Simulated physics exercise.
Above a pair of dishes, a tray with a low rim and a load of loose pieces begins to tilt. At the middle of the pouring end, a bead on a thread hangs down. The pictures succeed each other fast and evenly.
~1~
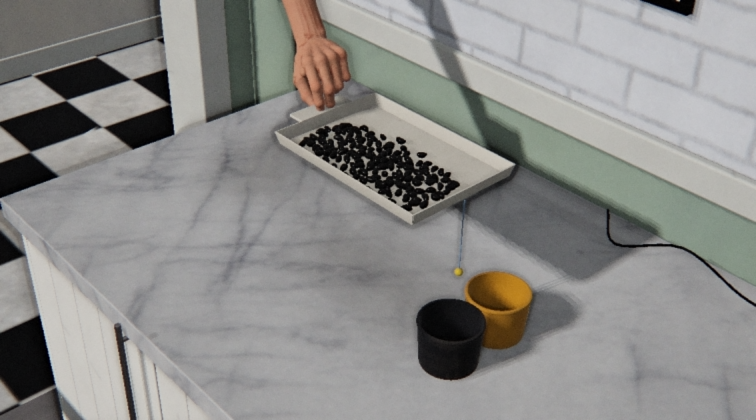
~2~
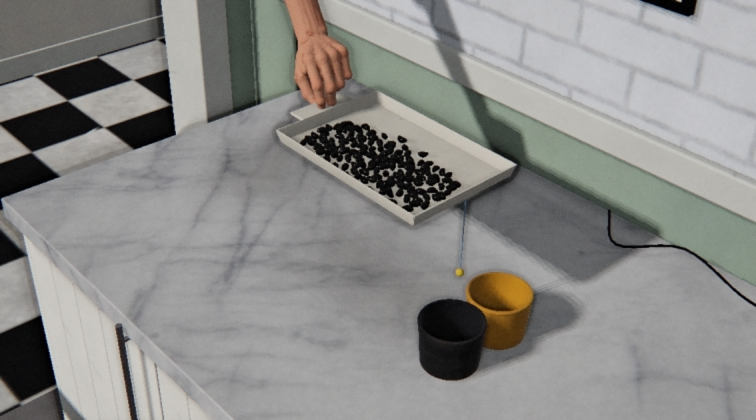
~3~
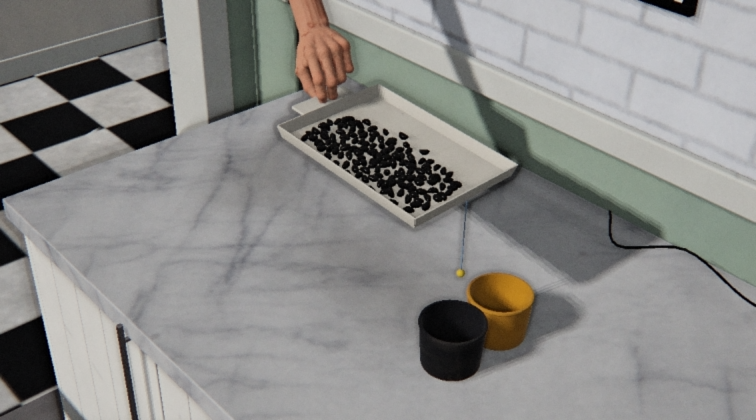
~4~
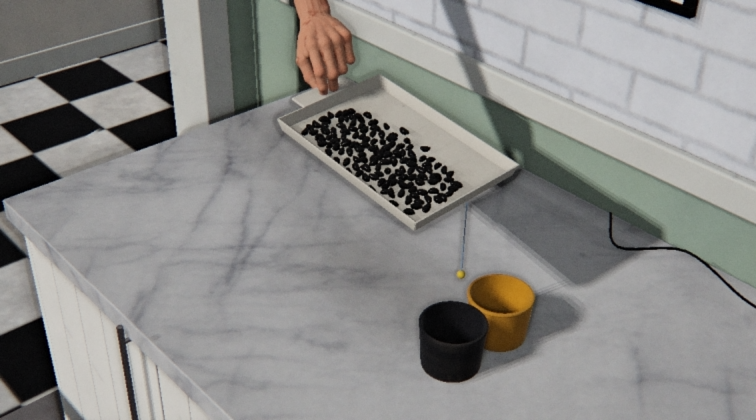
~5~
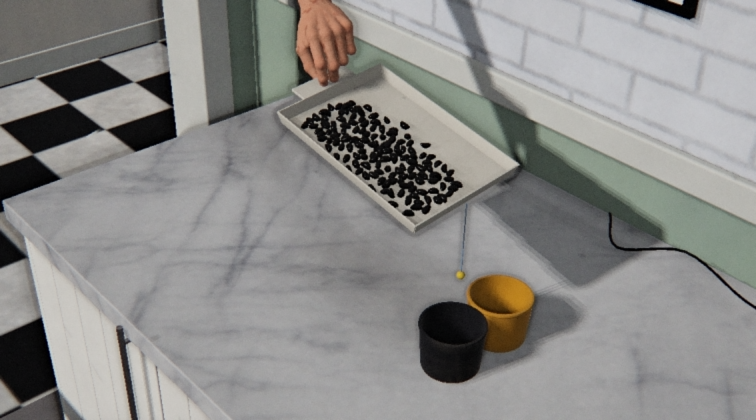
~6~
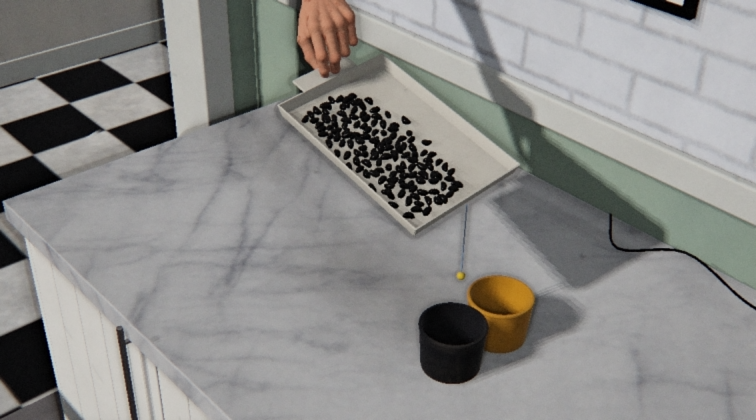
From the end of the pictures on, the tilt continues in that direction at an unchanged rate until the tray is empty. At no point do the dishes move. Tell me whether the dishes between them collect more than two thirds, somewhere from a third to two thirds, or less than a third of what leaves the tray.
Between them they collect from a third to two thirds.
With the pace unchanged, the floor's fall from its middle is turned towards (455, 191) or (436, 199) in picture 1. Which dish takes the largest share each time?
At the first place the right dish, at the second left.
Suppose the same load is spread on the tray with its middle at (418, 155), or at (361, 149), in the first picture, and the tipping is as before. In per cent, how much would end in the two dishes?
You'd get about 50 per cent first and about 40 per cent second.
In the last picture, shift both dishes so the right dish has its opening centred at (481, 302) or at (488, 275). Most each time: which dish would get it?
Outcome A - the left-side one; outcome B - the left-side one.
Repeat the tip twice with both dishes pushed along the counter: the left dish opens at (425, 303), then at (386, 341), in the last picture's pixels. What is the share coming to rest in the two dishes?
Roughly 40 % and 80 %.
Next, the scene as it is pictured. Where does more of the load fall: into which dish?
Recorded: The left-side one.
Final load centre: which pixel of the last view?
Roughly at (439, 363), give or take.
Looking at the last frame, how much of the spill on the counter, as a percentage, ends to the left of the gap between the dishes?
I'd put it at close to 90 per cent.
Soon after the last picture, tray tipped steeply; nearly all on the tray; a stray few in the air.
A little later, tray tipped right over; about half on the tray; a small part in the left dish; a stray few outside both; about a third in the air.
Later still, tray tipped past a quarter turn; about half in the left dish; a small part in the right dish; about half outside both.
At rest, tray tipped past a quarter turn; about half in the left dish; a small part in the right dish; about half outside both.
